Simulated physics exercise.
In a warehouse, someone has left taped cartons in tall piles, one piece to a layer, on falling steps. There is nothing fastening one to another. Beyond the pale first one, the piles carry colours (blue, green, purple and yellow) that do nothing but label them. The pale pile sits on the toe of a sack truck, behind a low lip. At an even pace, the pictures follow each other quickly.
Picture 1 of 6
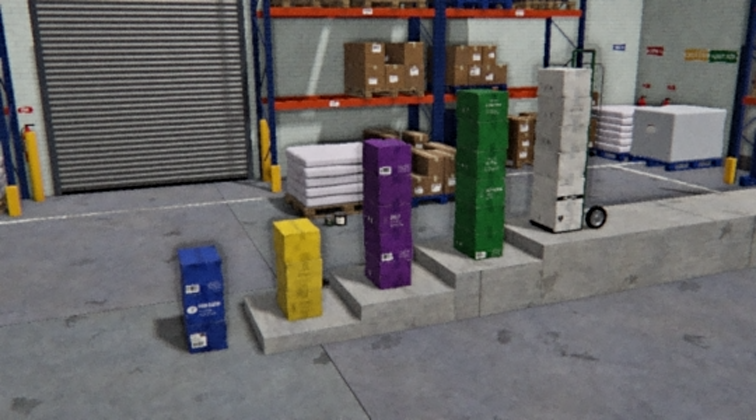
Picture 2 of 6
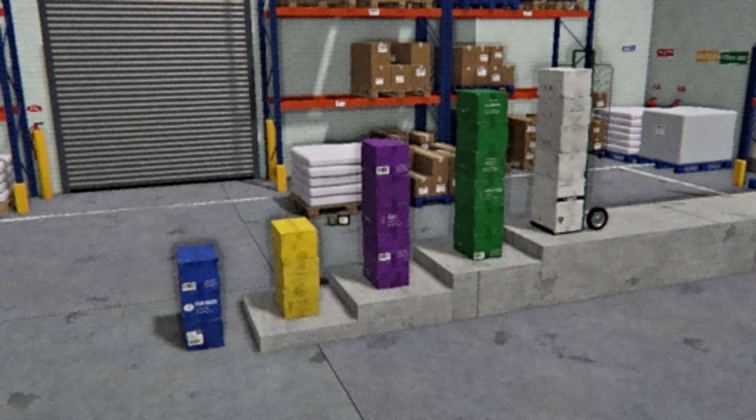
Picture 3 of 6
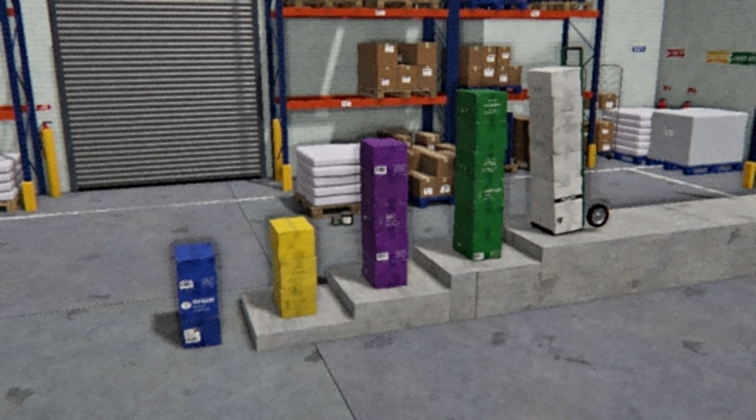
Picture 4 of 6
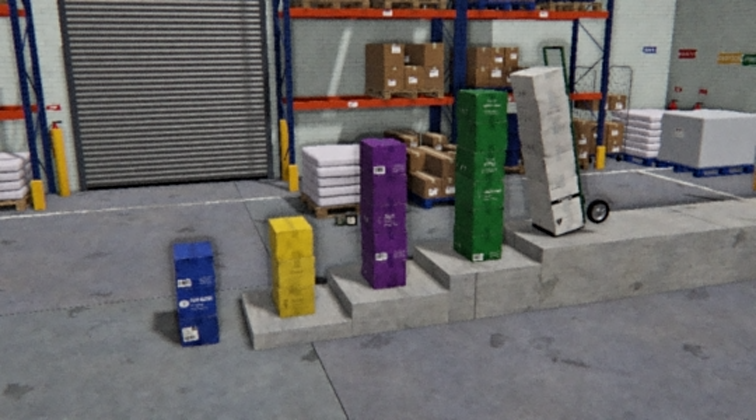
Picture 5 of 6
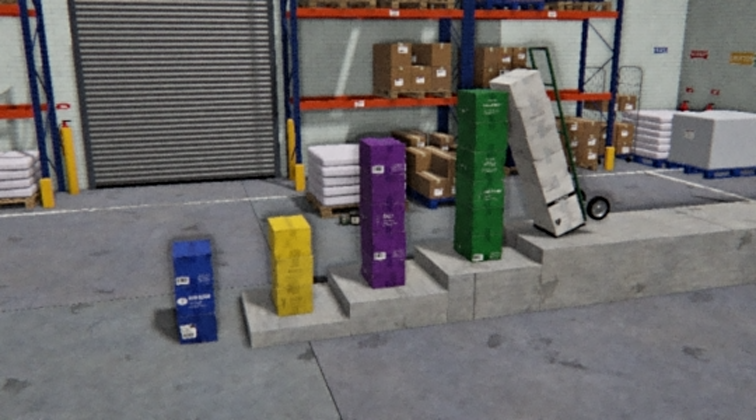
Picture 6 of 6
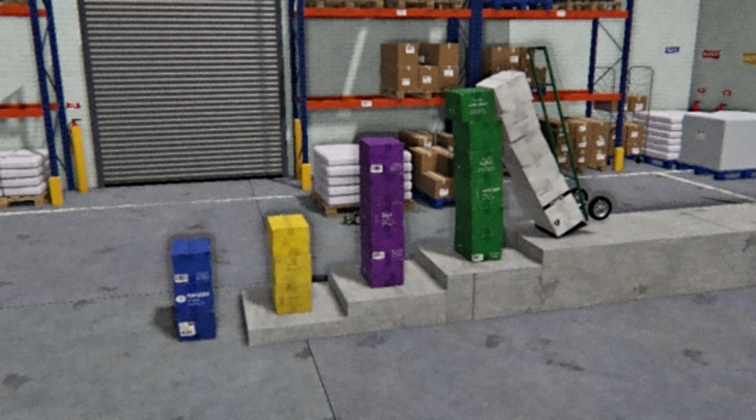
Five tall stacks of taped cartons stand in a row in a warehouse, seen from the front and slightly above, with racking and a roller shutter behind. From left to right they are blue on the floor, then yellow, purple, green and white on rising concrete steps, the white one on a sack truck. The white stack leans left against the green one, whose top shifts slightly left, while the camera drifts slightly.
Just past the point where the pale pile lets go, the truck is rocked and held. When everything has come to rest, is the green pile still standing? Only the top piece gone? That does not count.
No. Looks like that pile is lost this time.
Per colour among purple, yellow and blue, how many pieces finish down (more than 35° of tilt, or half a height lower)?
The tally reads purple 4, then yellow 2, then blue 2.
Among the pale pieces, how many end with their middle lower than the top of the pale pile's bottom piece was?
The count is 4.
Soon after the last picture, 6 of the pale pile down; none of the 6 green cartons down (0 of 17 in all colours); top green carton leaning clearly.
A little later, 6 of the pale pile down; 5 of the 6 green cartons down (5 of 17 in all colours); top green carton leaning well over, about its own height lower; top purple carton leaning a little.
Later still, 6 of the pale pile down; 5 of the 6 green cartons down (9 of 17 in all colours); top green carton leaning steeply, some two heights lower; top purple carton on its side.
After that, 6 of the pale pile down; 5 of the 6 green cartons down (11 of 17 in all colours); top green carton leaning clearly, some four heights lower; top purple carton leaning steeply, some five heights lower.
At rest, 6 of the pale pile down; 5 of the 6 green cartons down (13 of 17 in all colours); top green carton leaning clearly, some four heights lower; top blue carton upside down. As the last picture would show them, middles, top green carton near (278, 233), top blue carton near (45, 333).
